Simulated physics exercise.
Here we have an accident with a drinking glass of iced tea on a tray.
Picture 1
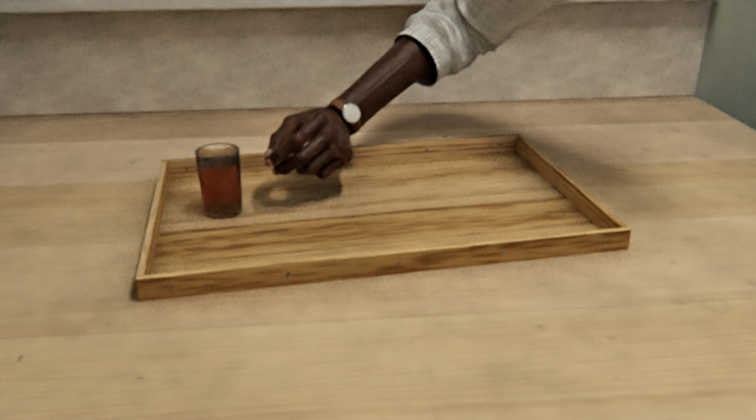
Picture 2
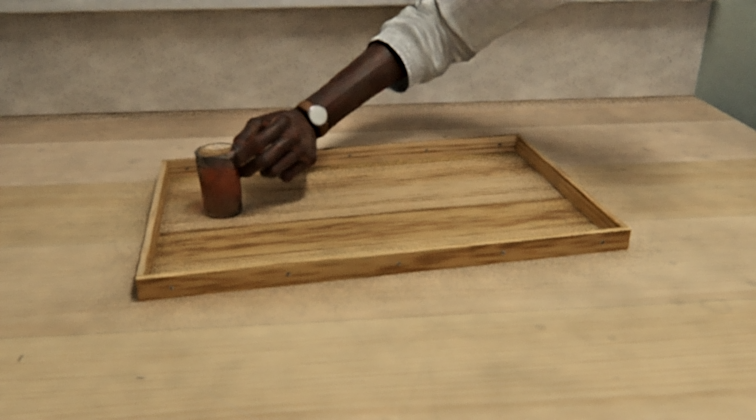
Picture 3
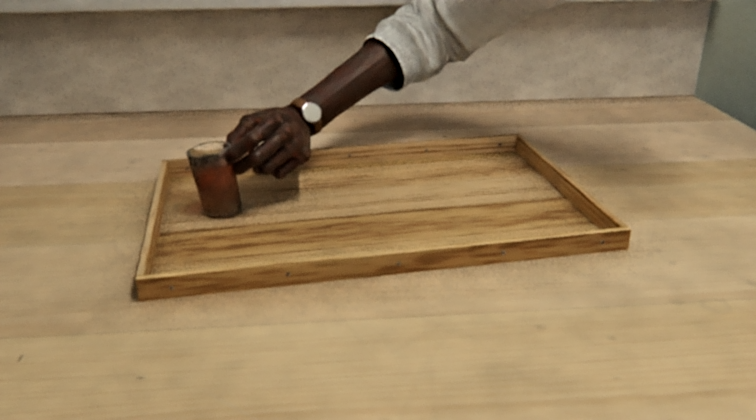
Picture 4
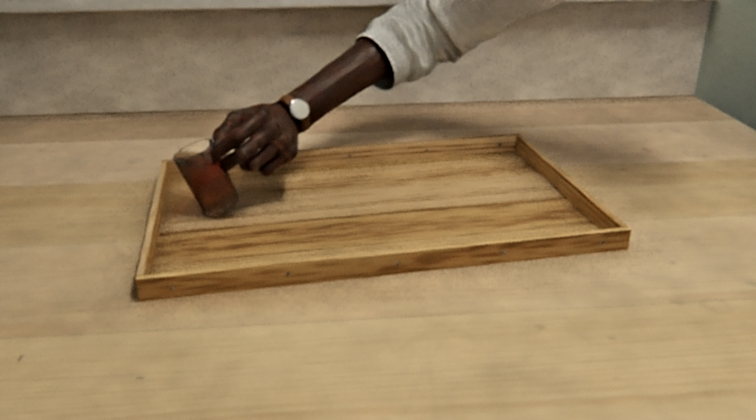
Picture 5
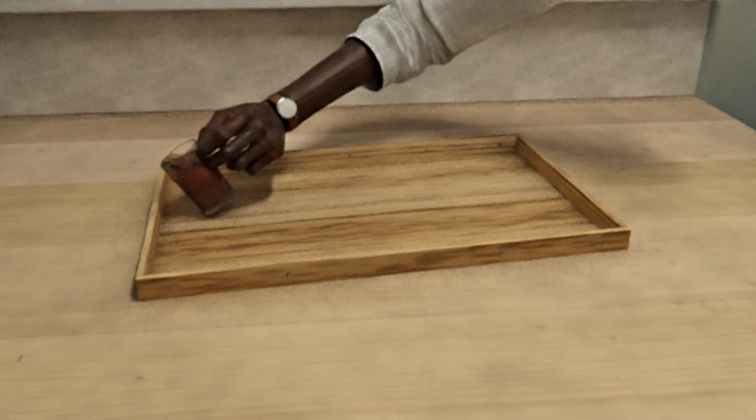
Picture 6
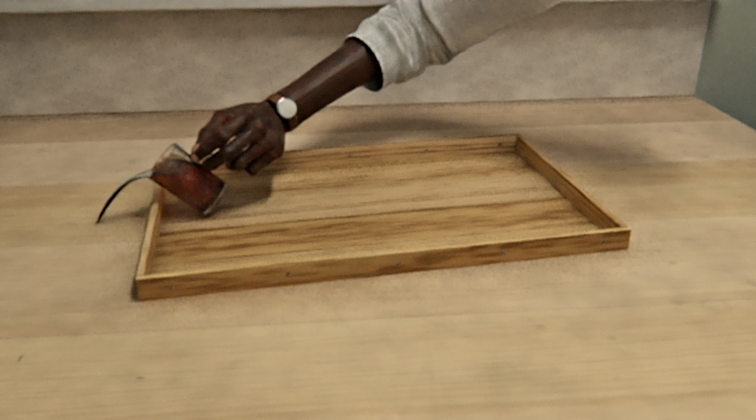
A hand wearing a watch reached left to a glass of iced tea on a wooden tray and pushed its top, tilting it farther and farther left until a dark streak arced over the tray's edge.
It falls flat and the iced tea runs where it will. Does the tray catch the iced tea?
In the end it gets out on to the top.
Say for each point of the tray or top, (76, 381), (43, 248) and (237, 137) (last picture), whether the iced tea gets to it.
First not reached, second wet, third untouched.
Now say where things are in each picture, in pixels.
In the first frame, it stands upright; drinking glass (220, 179) about three quarters full; tray (381, 251).
In the second frame, pushed off balance; drinking glass about three quarters full, surface at (218, 162).
In the third frame, pushed off balance; drinking glass (215, 178) about three quarters full.
In the fourth frame, pushed off balance; drinking glass about three quarters full, surface at (198, 160); tray (381, 251).
In the fifth frame, pushed off balance; drinking glass (198, 176) tipped 30°.
In the sixth frame, it is falling; drinking glass (188, 179) tipped 45°.
Shortly, the drinking glass lies across the rim; the puddle covers about as much as a plate; it has landed past the rim.
Then, the puddle covers about as much as a tray; it has landed past the rim.
At the finish, the puddle covers about as much as a tray; it has landed past the rim.
